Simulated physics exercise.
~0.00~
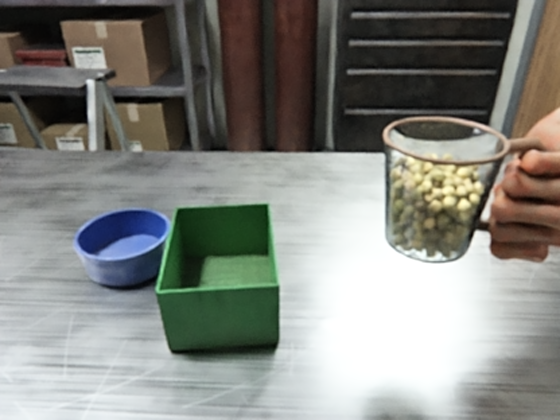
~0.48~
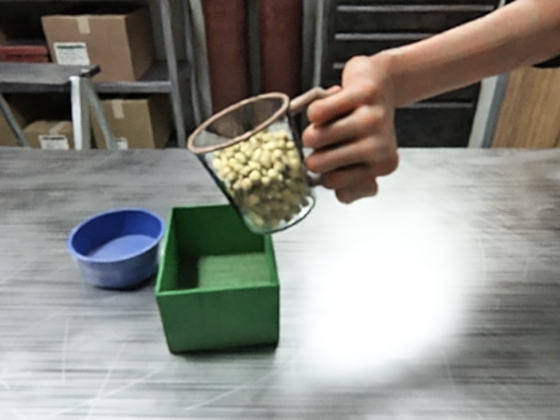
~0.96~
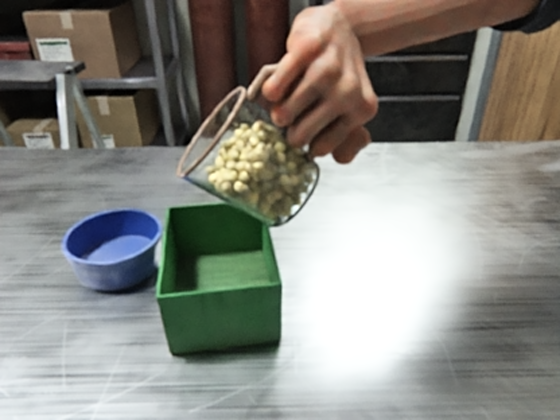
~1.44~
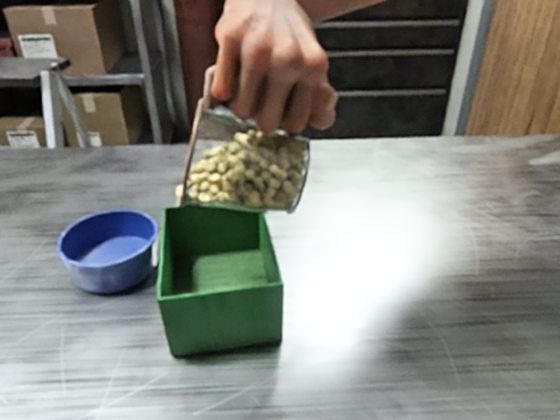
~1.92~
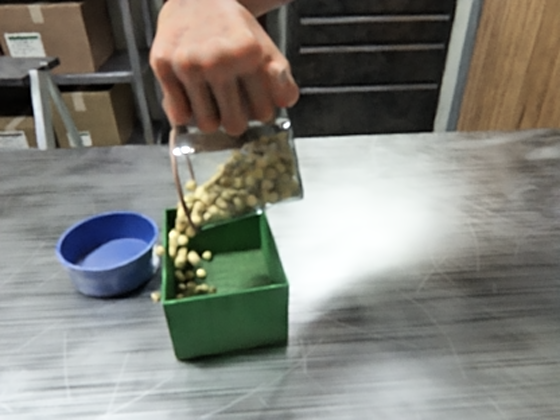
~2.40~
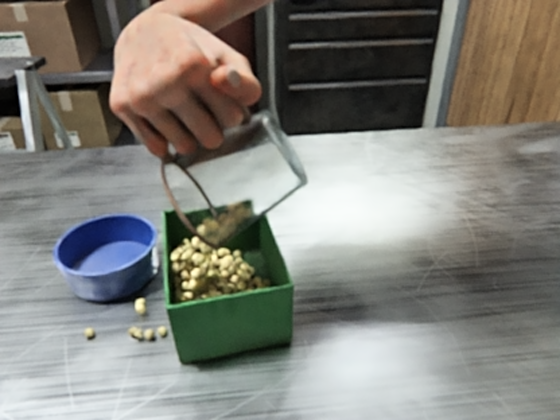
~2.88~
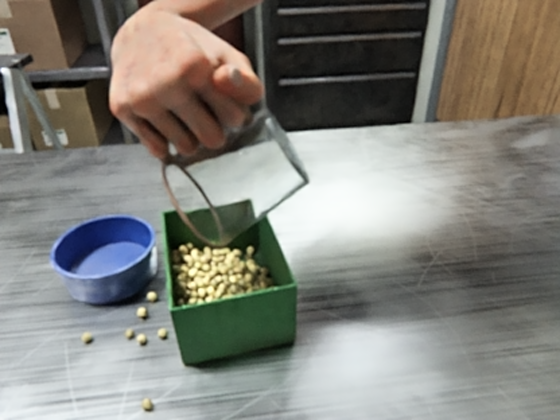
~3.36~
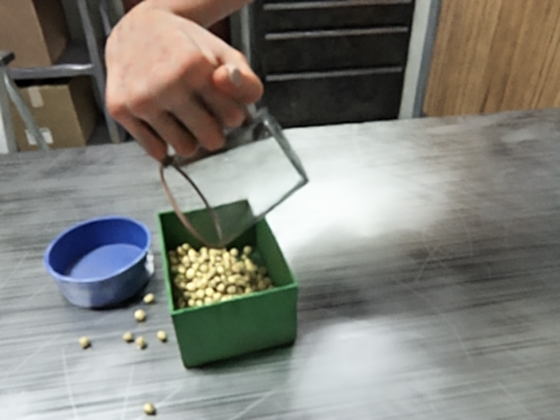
On a scratched grey metal table, a hand brings a glass cup of pale beans leftward over a green tin beside a blue dish and tips it until it empties; most beans lie in the tin, a few rest scattered on the table, and the dish stays empty.
